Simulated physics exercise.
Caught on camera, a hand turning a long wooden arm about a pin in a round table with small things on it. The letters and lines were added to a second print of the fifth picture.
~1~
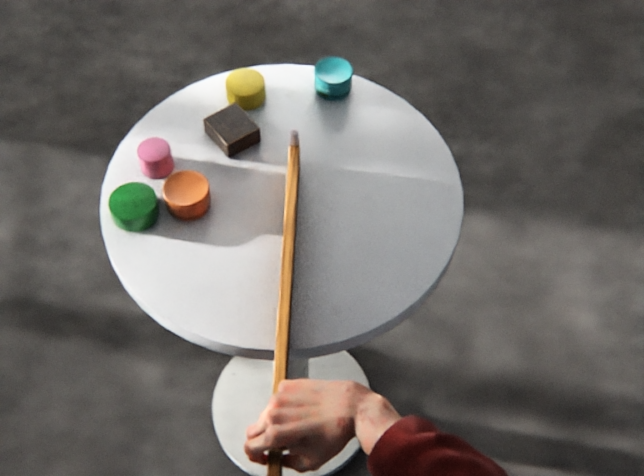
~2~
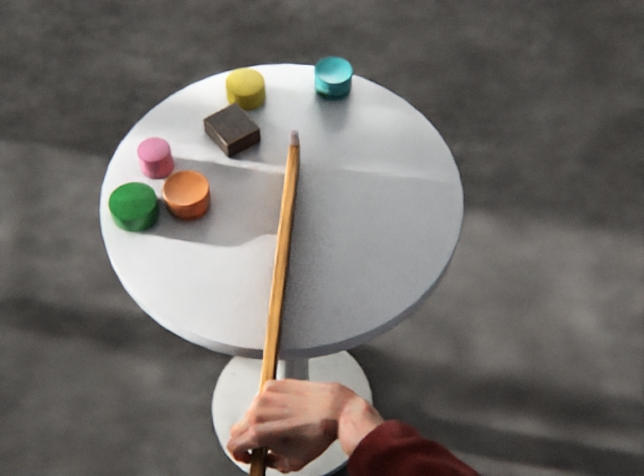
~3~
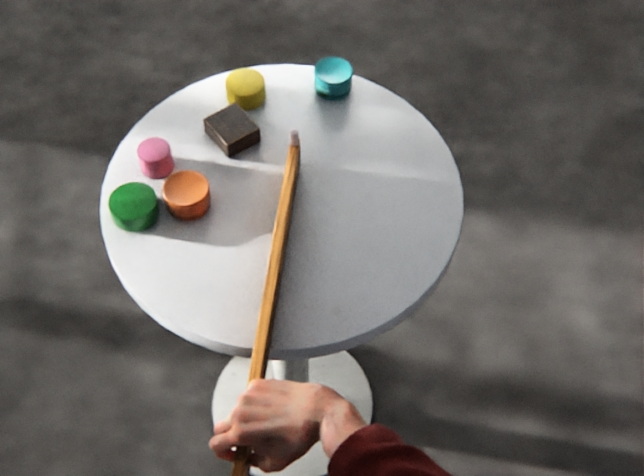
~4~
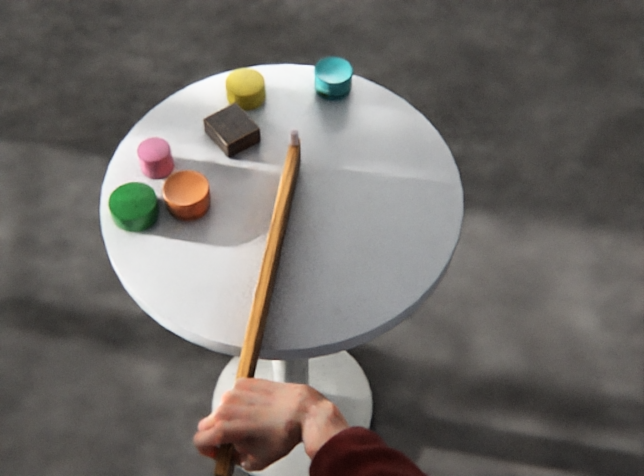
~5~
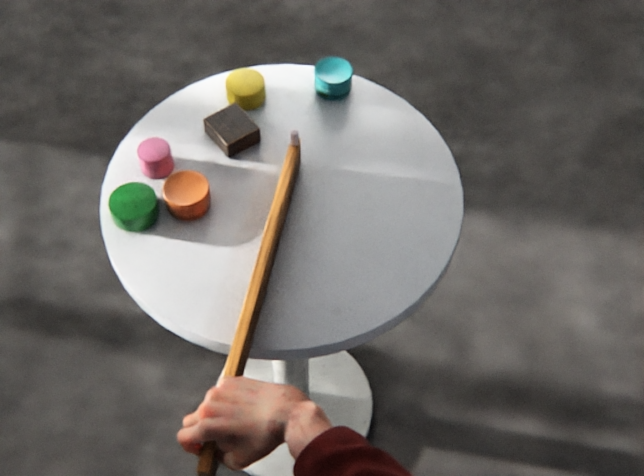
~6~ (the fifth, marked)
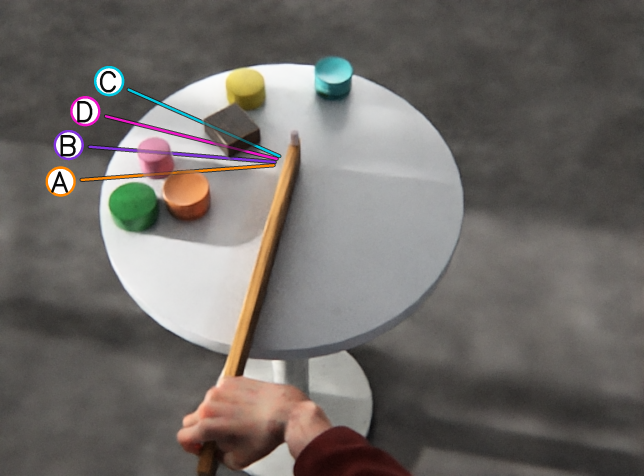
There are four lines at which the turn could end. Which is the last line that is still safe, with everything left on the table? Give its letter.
Stop at A.
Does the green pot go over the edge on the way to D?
By then, yes.
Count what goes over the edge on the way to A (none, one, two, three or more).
The count is none.
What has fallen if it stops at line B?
It is the green pot.
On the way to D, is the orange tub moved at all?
Yes.
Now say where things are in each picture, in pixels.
Black block (232, 130); yellow tin (246, 89); turquoise jar (333, 79), in the first frame.
Arm (284, 237); pink tin (156, 158), in the second frame.
Arm (278, 237); green pot (134, 207), in the third frame.
Arm (273, 237); yellow tin (246, 89), in the fourth frame.
Arm (268, 236); pink tin (156, 158); orange tub (187, 196); green pot (134, 207), in the fifth frame.
On the copy, A at (178, 172); B at (182, 155); C at (201, 122); D at (190, 137).
On A. First, arm (216, 216); turquoise jar (333, 79); green pot (134, 207).
Then, arm (185, 182); green pot (129, 196); pink tin (153, 155).
Finally, arm (178, 152); green pot (117, 154); pink tin (145, 129); nothing has fallen.
By contrast, B drops the green pot; C drops the pink tin and green pot; D drops the pink tin and green pot.
